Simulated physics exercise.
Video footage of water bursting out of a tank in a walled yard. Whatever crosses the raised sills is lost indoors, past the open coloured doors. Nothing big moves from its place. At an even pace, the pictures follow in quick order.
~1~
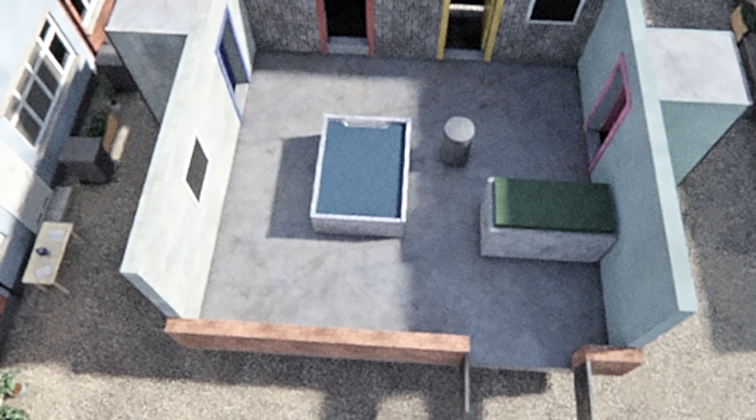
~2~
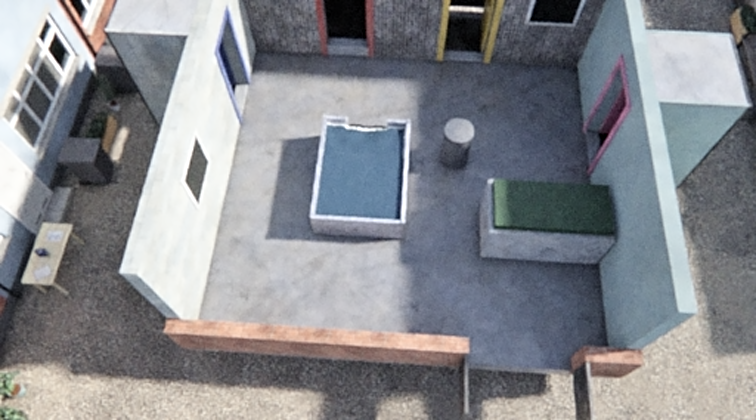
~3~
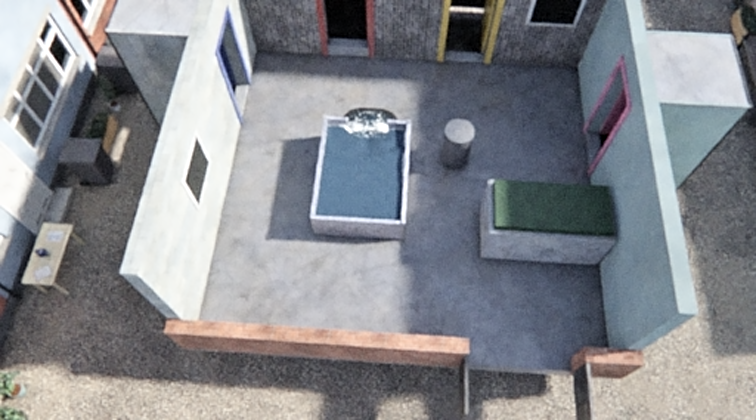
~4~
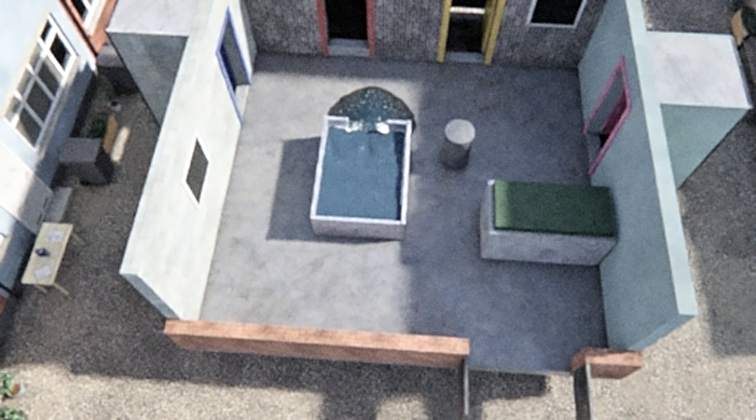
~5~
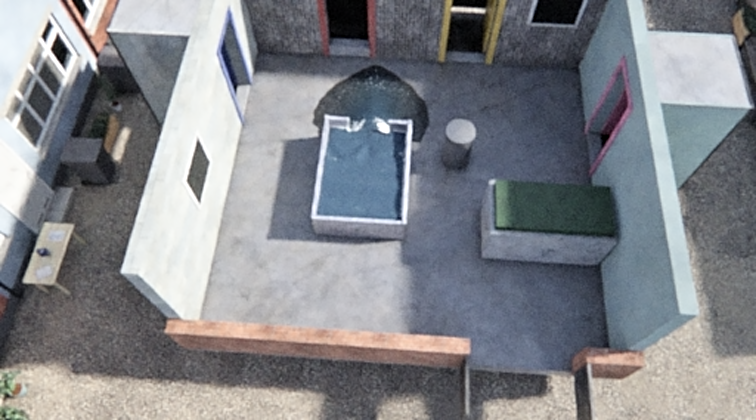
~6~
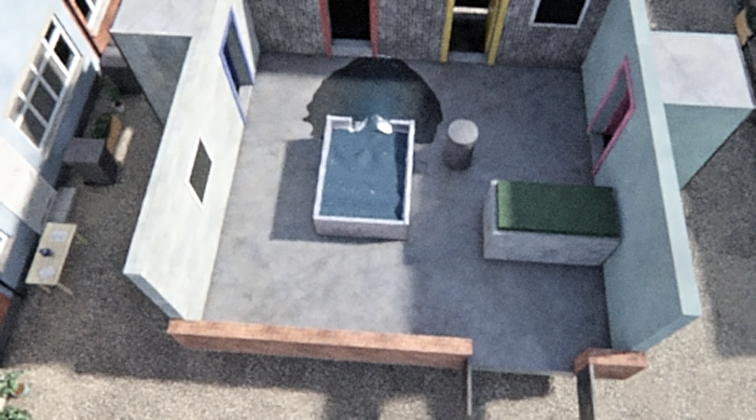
A walled yard held a white-rimmed tank of still water beside a green-topped block, then water burst through a gap in the tank's far side and spread in a dark, widening fan across the grey floor.
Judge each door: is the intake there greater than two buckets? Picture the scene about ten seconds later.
My prediction: Blue door: Limit exceeded, yellow door: Limit exceeded, red door: Limit not exceeded, pink door: Limit not exceeded.
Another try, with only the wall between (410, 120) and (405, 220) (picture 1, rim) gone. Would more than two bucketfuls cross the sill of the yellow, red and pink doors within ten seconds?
Yellow: Above the limit, red: Below the limit, pink: Above the limit.
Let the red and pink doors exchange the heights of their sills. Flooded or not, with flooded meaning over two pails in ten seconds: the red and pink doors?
Pretty sure the red door crosses the line while the pink door remains short.
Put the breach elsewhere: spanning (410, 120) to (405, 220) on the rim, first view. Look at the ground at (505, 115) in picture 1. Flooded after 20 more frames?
Verdict: Wet.
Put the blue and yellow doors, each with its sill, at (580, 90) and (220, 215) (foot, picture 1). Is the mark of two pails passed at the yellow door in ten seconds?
Well, the yellow door doesn't reach it.
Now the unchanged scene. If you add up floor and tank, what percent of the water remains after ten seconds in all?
Around 94 parts in a hundred.
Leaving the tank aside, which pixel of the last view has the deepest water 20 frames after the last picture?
My finger goes to (268, 53).
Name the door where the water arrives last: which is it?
The pink door.
A moment on, water covers 15 % of the floor; the blue door not reached, the yellow door wet at the sill, nothing in, the red door wet at the sill, nothing in, the pink door not reached.
Next, water covers 20 % of the floor; the blue door not reached, the yellow door under two buckets in, the red door wet at the sill, nothing in, the pink door not reached.
Then, water covers 35 % of the floor; the blue door under two buckets in, the yellow door over two buckets in, the red door wet at the sill, nothing in, the pink door not reached.
Later, water covers 60 % of the floor; the blue door over two buckets in, the yellow door over two buckets in, the red door wet at the sill, nothing in, the pink door wet at the sill, nothing in.
In the end, water covers 80 % of the floor; the blue door over two buckets in, the yellow door over two buckets in, the red door wet at the sill, nothing in, the pink door wet at the sill, nothing in.
